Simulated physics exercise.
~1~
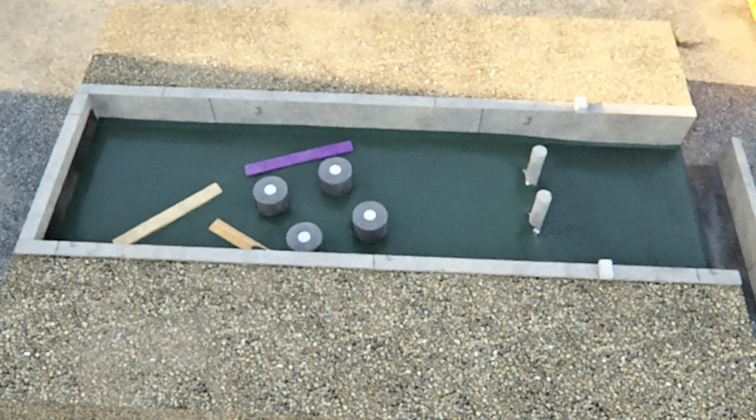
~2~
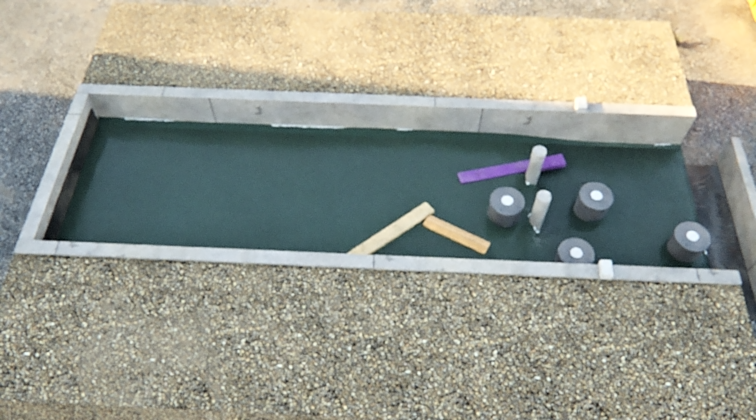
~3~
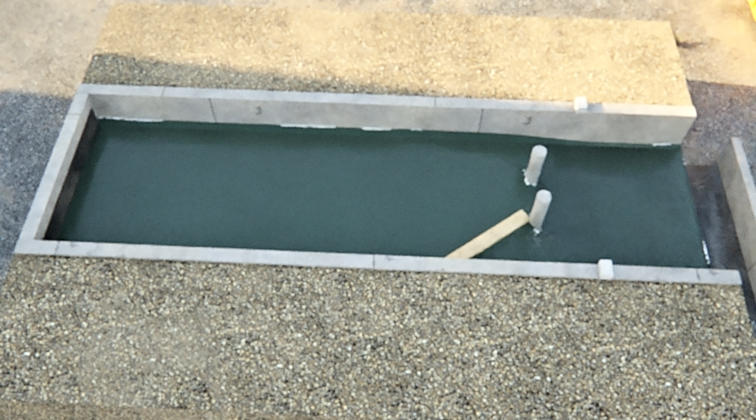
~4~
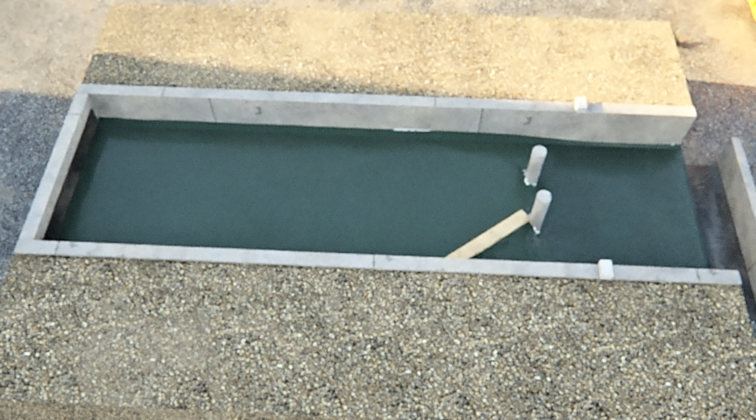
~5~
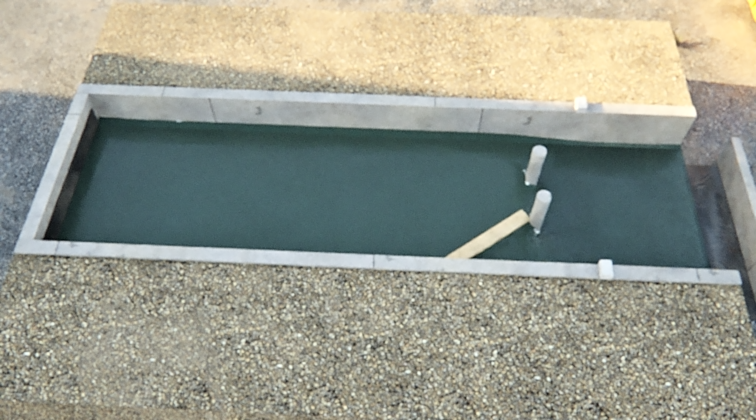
In a walled water channel, planks and round grey floats drift right past two white posts, leaving one pale plank lodged there.
